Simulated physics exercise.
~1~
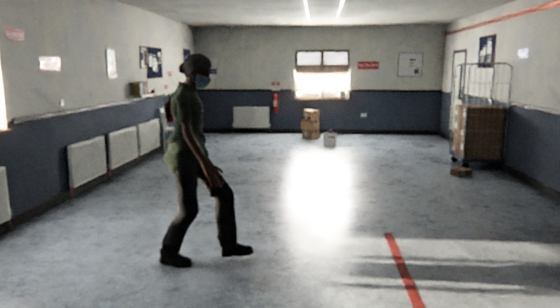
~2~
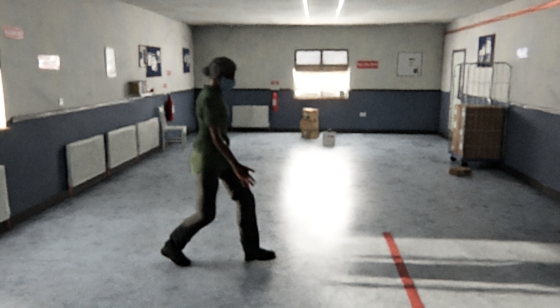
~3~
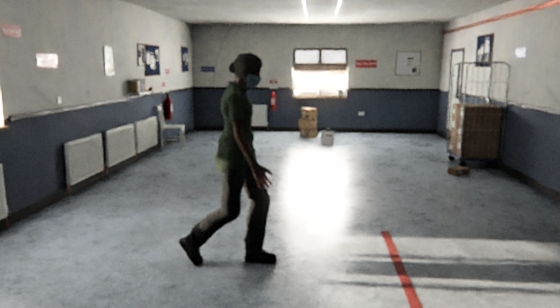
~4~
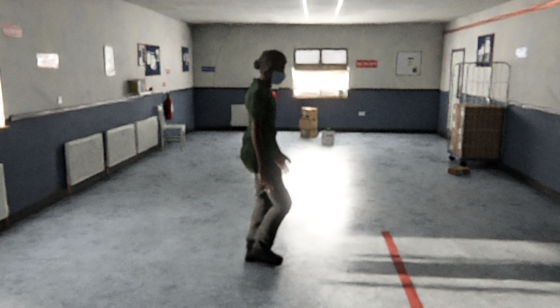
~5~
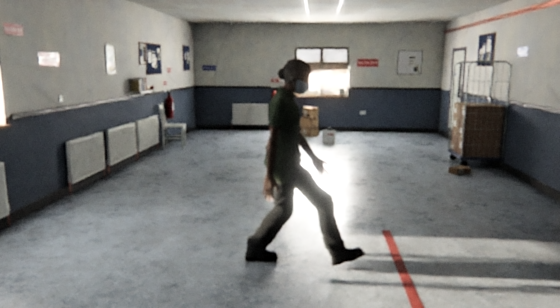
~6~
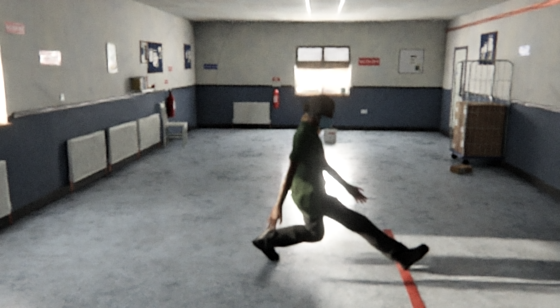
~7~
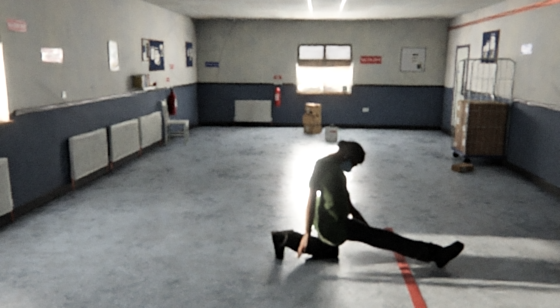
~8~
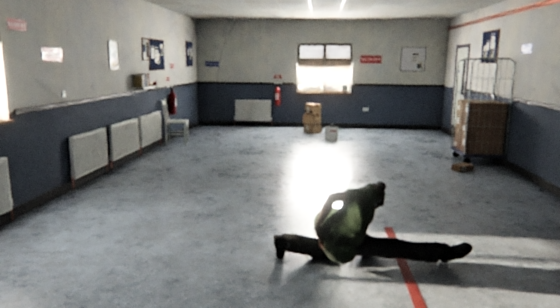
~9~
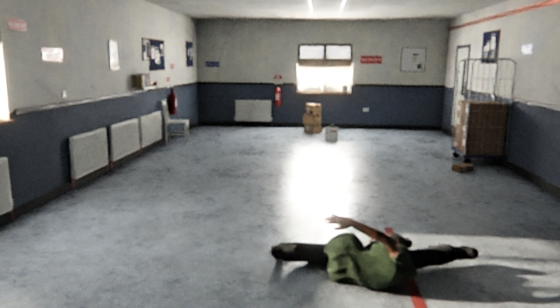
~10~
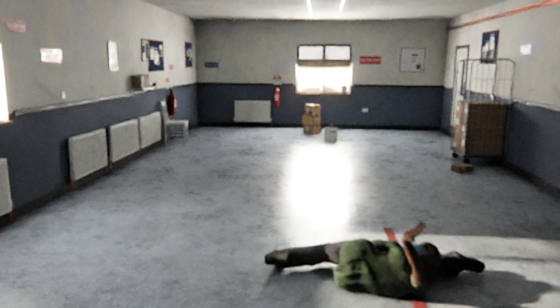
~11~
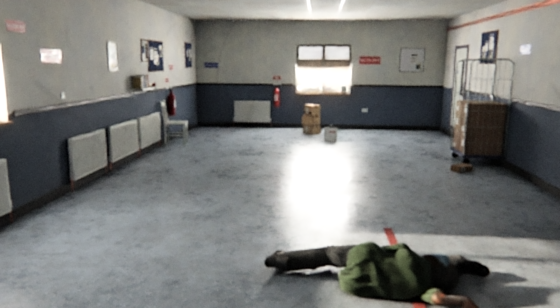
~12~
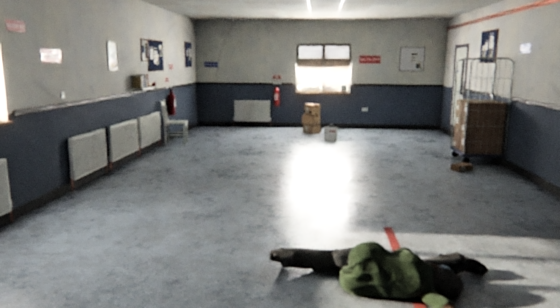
A masked person walks right, slides down and collapses, their head past the red strip.
